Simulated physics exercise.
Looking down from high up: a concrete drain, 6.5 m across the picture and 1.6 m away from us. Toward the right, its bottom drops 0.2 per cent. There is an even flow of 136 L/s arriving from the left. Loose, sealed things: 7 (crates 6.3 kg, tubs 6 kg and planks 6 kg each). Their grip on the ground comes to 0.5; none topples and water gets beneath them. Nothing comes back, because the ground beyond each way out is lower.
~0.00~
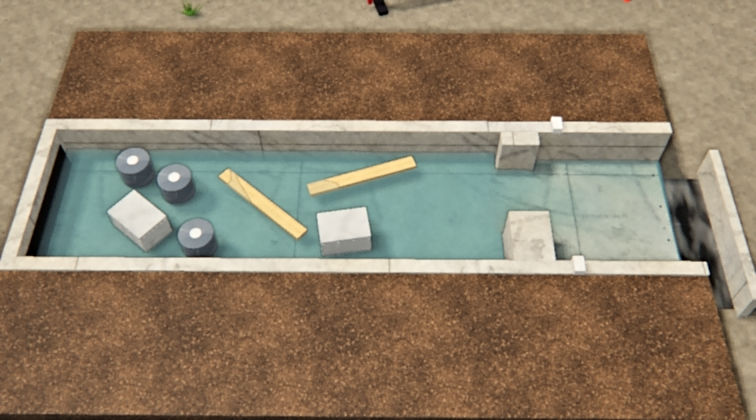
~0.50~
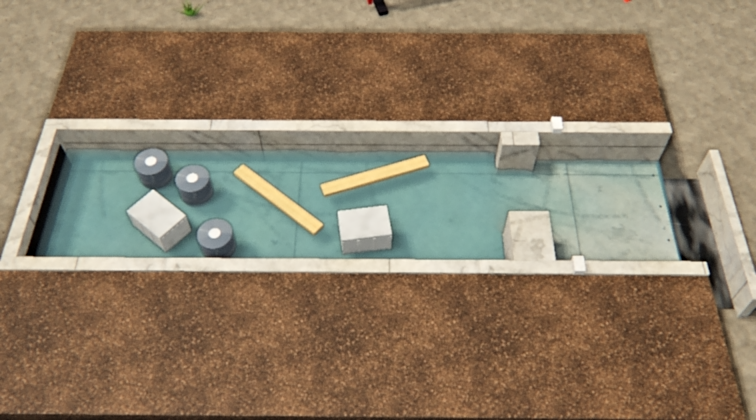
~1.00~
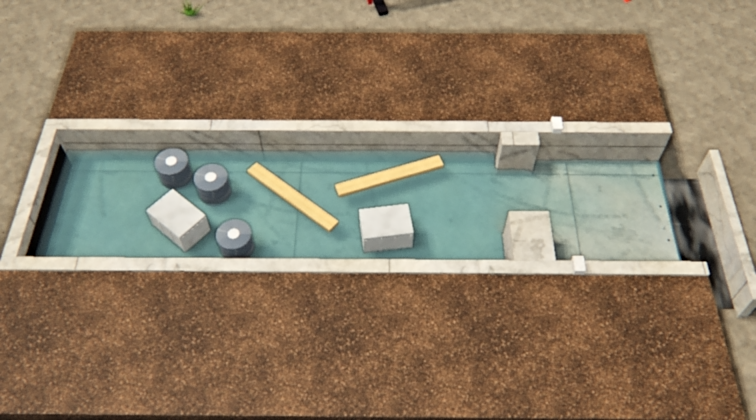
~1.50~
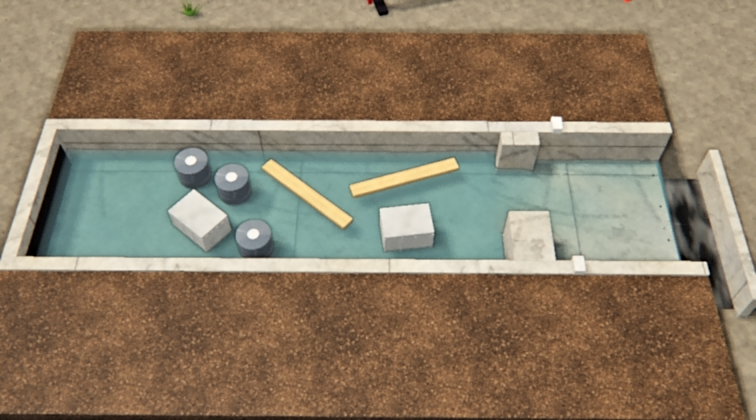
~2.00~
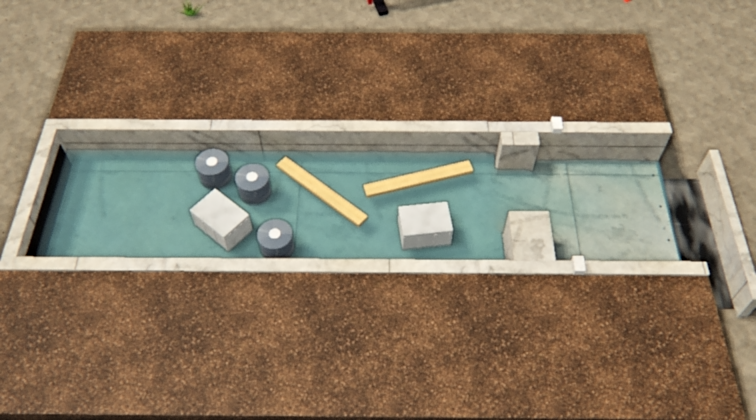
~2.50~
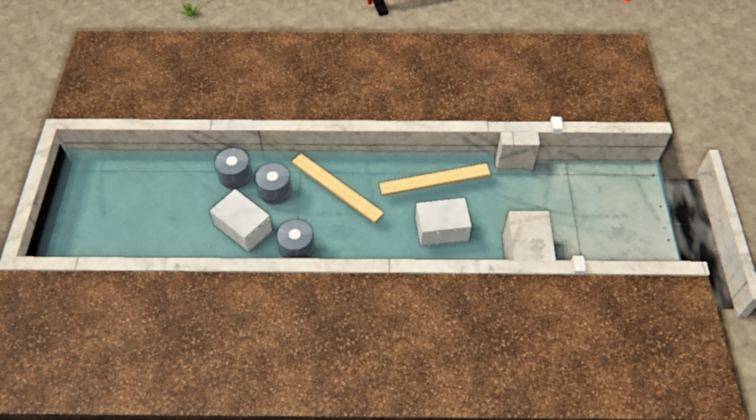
In this clip, three dark round tubs, two pale crates and two yellow planks float in a shallow, stone-walled channel of water, all drifting slowly and steadily to the right together while two stone blocks near the right stay still.
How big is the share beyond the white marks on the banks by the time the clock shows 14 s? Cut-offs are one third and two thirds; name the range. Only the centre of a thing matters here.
Range: Two thirds and up.
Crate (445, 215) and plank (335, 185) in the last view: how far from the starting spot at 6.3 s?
Respectively: Washed out and 250 cm.
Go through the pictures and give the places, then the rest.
A tub at (133, 161) floats; a crate at (137, 214), afloat; about 1790 L in view; 0 of 7 have shifted, in the first picture.
A tub at (151, 162), afloat, 20 cm from its start; a crate at (156, 213), afloat, 20 cm from its start; about 1790 L in view; 7 of 7 have shifted, in the second picture.
A tub at (171, 161) floats, 41 cm from its start; a crate at (176, 213), afloat, 40 cm from its start; 21 cm deep round most things; 7 of 7 have shifted, in the third picture.
A tub at (191, 161) floats, 62 cm from its start; a crate at (197, 213), afloat, 62 cm from its start; 21 cm deep round most things; 7 of 7 have shifted, in the fourth picture.
A tub at (212, 162) floats, 85 cm from its start; a crate at (219, 212), afloat, 84 cm from its start; about 1800 L in view; 7 of 7 have shifted, in the fifth picture.
A tub at (232, 161), afloat, 106 cm from its start; a crate at (240, 213), afloat, 104 cm from its start; about 1800 L in view; 7 of 7 have shifted, in the sixth picture.
After 3.5 s 0 of 7 are over the mark; 7 afloat.
After 6.3 s 2 of 7 are over the mark; 5 afloat.
After 10.0 s 7 of 7 are over the mark; 1 afloat.
After 14.0 s 7 of 7 are over the mark; 0 afloat.
